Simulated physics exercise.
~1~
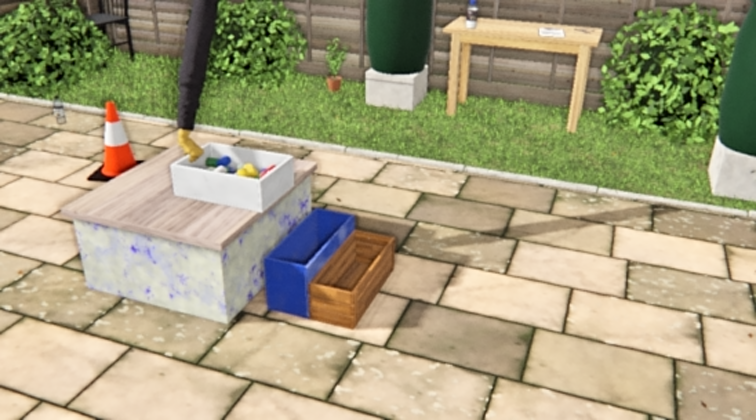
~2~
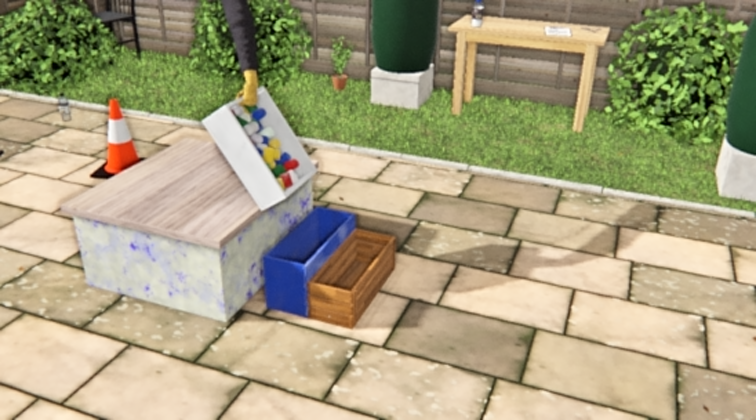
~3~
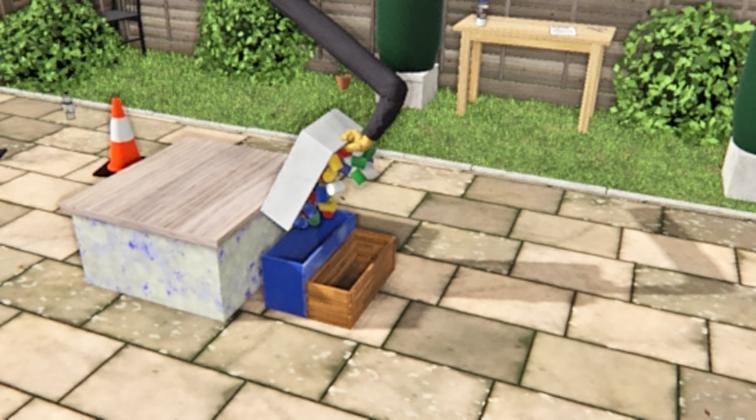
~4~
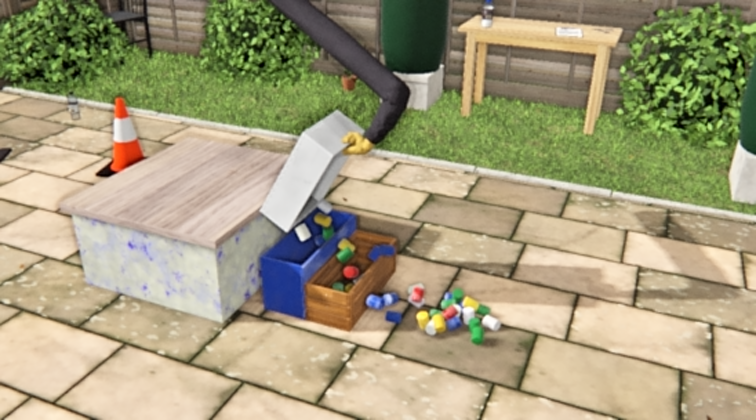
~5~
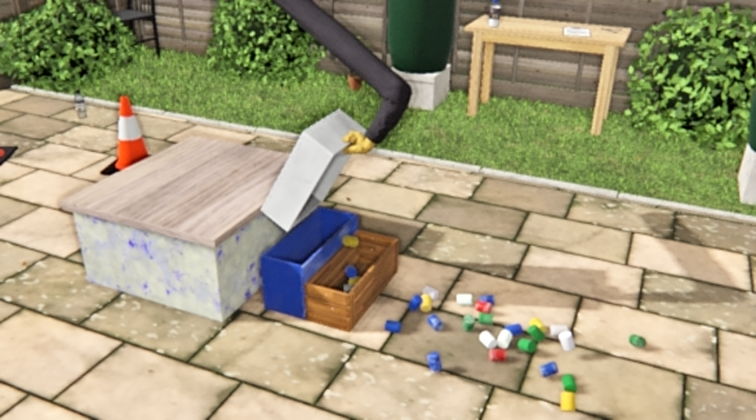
A paved garden patio is seen from above at an angle, with grass, bushes, a fence and a wooden table behind. A dark-sleeved arm with a yellow hand holds a white crate of colourful little jars on a wood-topped bench, near an orange cone. To the right of the bench sit a blue box and a brown wooden bin. The arm tips the crate rightwards until it is past upright, and the jars pour out. Some drop into the box and the bin, but most fly beyond and scatter across the paving, while the crate stays tilted.
